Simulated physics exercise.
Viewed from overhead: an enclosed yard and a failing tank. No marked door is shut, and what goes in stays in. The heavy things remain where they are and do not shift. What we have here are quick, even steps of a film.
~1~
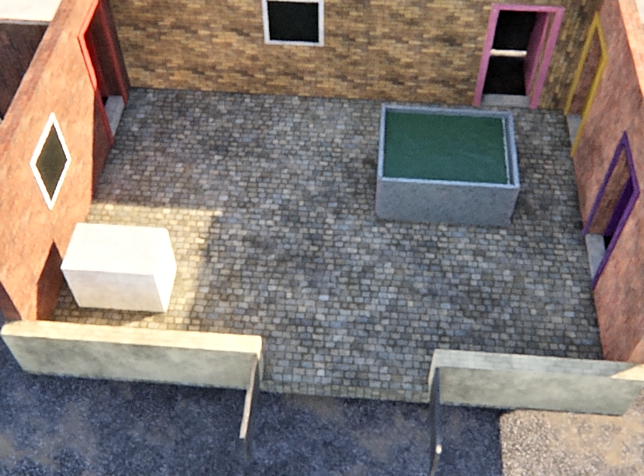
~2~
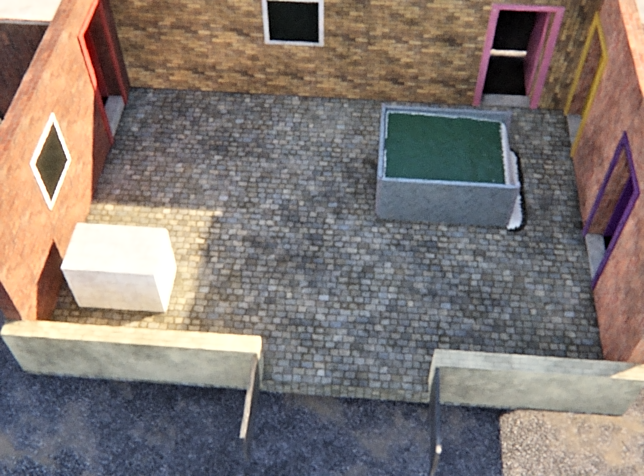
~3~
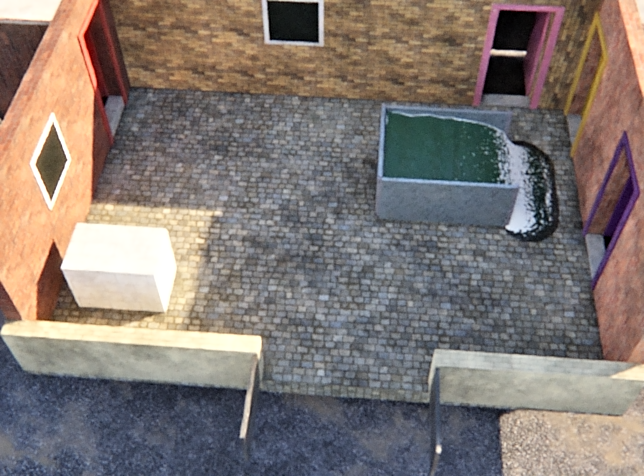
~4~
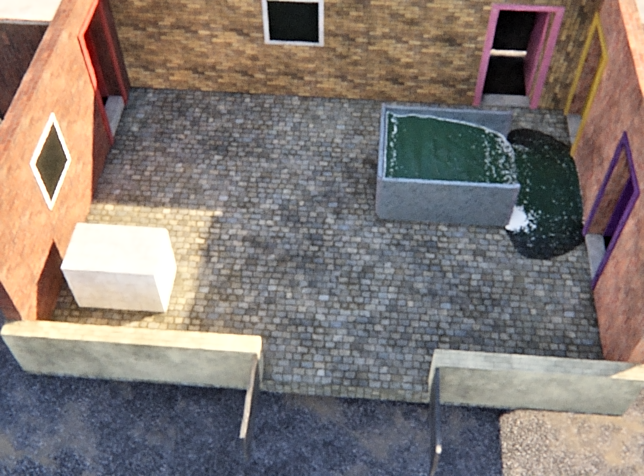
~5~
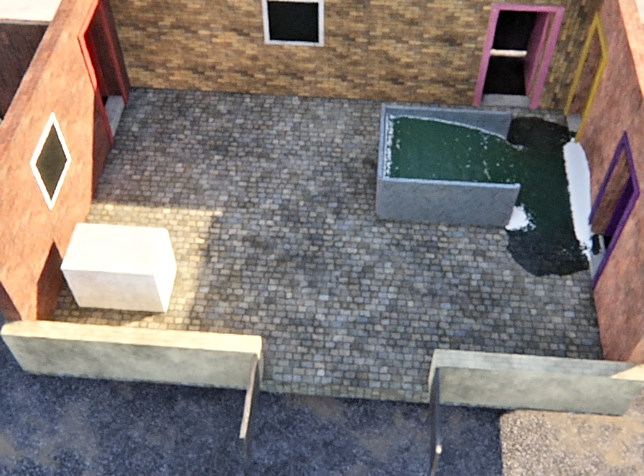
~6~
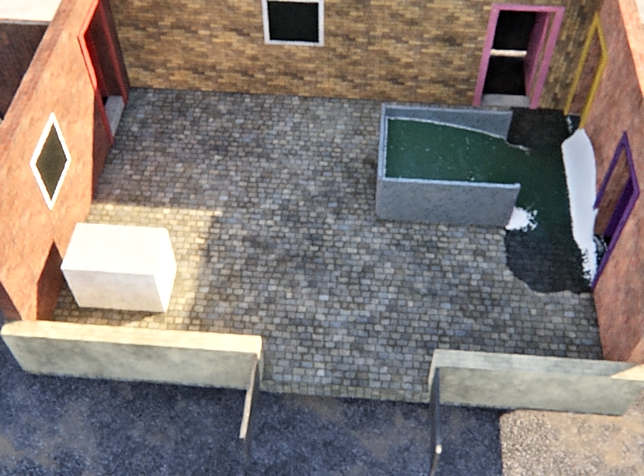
Walled cobbled yard with green water pouring from the right side of a grey tank, spreading across the paving to the right wall.
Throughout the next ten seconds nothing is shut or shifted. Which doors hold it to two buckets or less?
Purple door: No, pink door: No, yellow door: No, red door: Yes.
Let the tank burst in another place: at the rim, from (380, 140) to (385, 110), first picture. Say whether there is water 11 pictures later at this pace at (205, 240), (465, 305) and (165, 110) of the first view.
In turn: Flooded, dry, wet.
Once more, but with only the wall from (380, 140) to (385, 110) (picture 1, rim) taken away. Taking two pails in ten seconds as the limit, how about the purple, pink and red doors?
I'd expect the purple one is safe, the pink one is safe and the red one breaks the limit.
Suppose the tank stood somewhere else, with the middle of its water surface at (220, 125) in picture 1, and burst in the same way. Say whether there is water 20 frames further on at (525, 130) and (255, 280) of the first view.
Hit, spared.
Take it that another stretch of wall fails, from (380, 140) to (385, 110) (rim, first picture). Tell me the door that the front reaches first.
That would be the red-painted one.
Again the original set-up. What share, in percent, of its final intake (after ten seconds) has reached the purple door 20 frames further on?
My estimate: Close to 95 per cent.
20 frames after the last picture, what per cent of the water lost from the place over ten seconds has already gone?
About 65 per cent.
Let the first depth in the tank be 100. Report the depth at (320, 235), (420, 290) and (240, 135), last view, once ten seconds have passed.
Respectively near 2, 2 and 2 per cent.
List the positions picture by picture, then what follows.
In the first picture, the tank at (447, 148) is whole and still.
In the second picture, the front is at (511, 229), out from the gap at (505, 173).
In the third picture, water pours out at (504, 176) and has run to (538, 237).
In the fourth picture, water pours out at (504, 178) and has run to (584, 233).
In the fifth picture, the front is at (589, 264), out from the gap at (504, 178).
In the sixth picture, water pours out at (504, 179) and has run to (592, 287).
A moment on, water covers 15 % of the floor; the purple door over two buckets in, the pink door wet at the sill, nothing in, the yellow door over two buckets in, the red door not reached.
Next, water covers 25 % of the floor; the purple door over two buckets in, the pink door over two buckets in, the yellow door far over two buckets in, the red door not reached.
Then, water covers 45 % of the floor; the purple door far over two buckets in, the pink door far over two buckets in, the yellow door far over two buckets in, the red door not reached.
Later, water covers 90 % of the floor; the purple door far over two buckets in, the pink door far over two buckets in, the yellow door far over two buckets in, the red door wet at the sill, nothing in.
In the end, water covers 95 % of the floor; the purple door far over two buckets in, the pink door far over two buckets in, the yellow door far over two buckets in, the red door wet at the sill, nothing in.
